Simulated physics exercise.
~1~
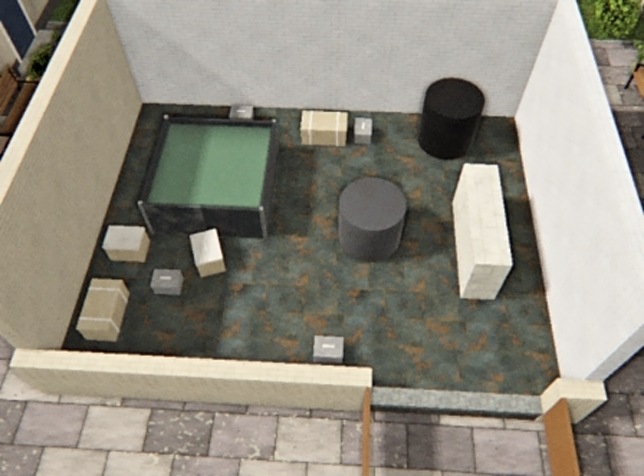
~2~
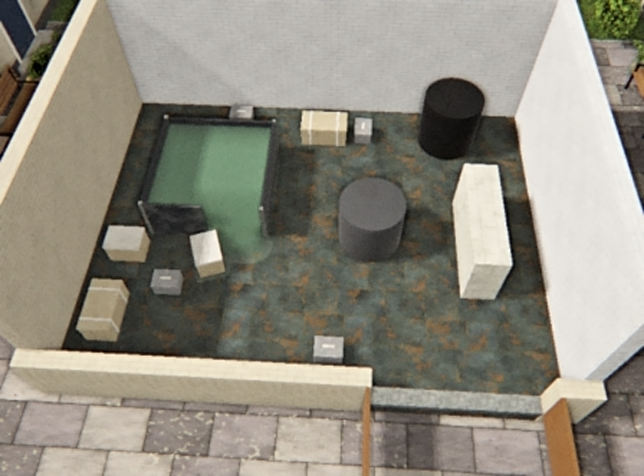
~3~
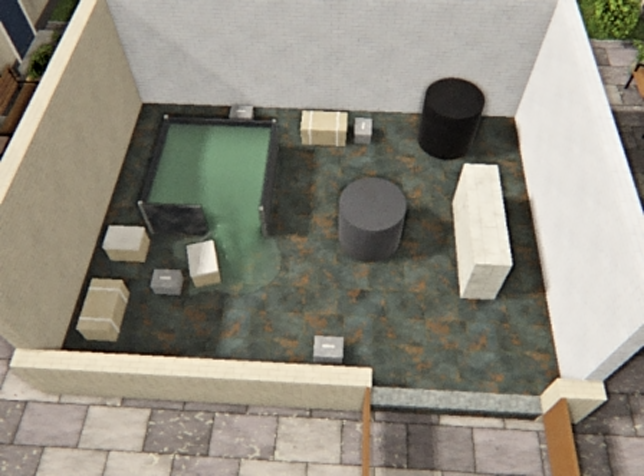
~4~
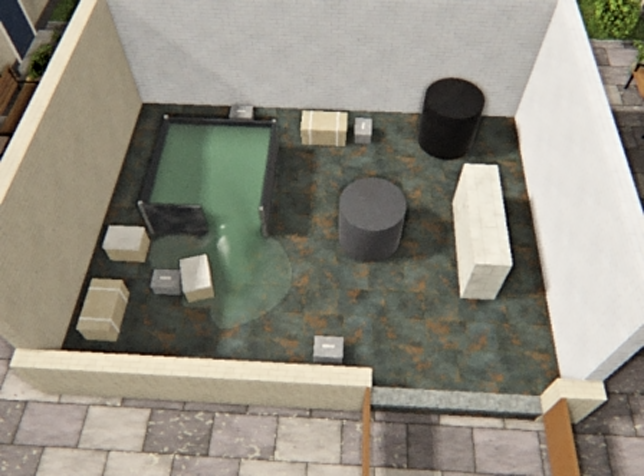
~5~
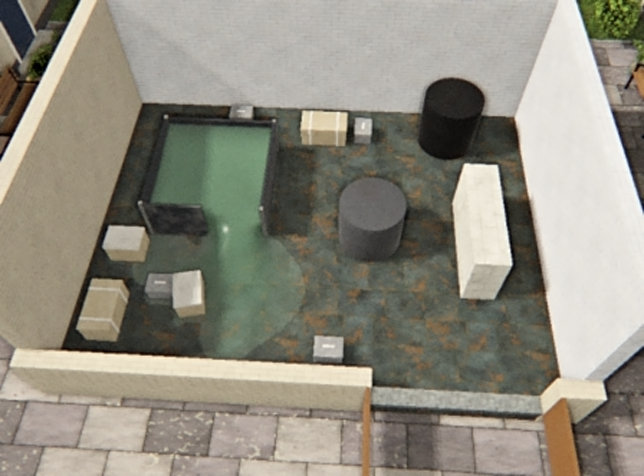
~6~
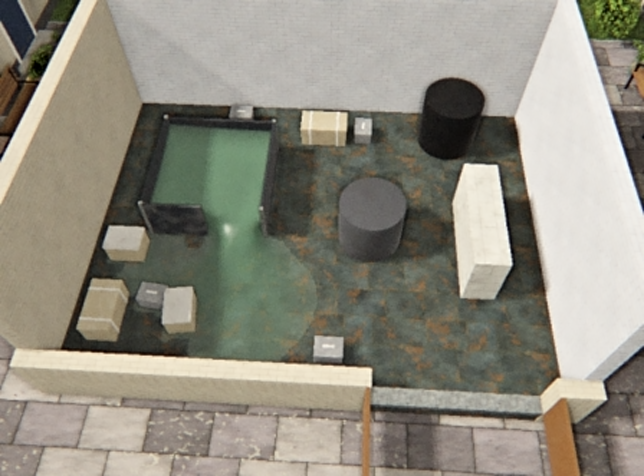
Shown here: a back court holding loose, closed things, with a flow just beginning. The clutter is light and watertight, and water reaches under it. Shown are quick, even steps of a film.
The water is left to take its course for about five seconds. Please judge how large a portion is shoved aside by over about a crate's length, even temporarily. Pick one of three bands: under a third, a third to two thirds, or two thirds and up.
A third to two thirds.
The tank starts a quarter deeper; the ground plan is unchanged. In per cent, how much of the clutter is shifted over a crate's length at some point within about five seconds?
I'd put it near 50 percent.
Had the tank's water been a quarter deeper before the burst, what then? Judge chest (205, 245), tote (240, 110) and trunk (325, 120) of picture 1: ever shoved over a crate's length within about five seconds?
Order as given: Displaced that much; not past it; not past it.
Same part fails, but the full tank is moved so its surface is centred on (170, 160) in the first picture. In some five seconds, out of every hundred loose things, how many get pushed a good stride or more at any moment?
My guess is about 60 percent of them.
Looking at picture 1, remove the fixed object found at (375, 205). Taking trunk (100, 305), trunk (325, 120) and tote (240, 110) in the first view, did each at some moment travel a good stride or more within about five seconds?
Went the distance, fell short and fell short.
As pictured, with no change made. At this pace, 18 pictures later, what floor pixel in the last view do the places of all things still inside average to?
That works out to about (211, 209) on the floor.
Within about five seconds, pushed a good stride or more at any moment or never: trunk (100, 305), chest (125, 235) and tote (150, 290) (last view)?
Going through them in order: First got well clear, second got well clear, third got well clear.
A moment on, 2 of 8 are well off their spots; 0 afloat.
Next, 3 of 8 are well off their spots; 2 afloat.
Later, 3 of 8 are well off their spots; 2 afloat.
In the end, 4 of 8 are well off their spots, and 5 have been at some point; 2 afloat.
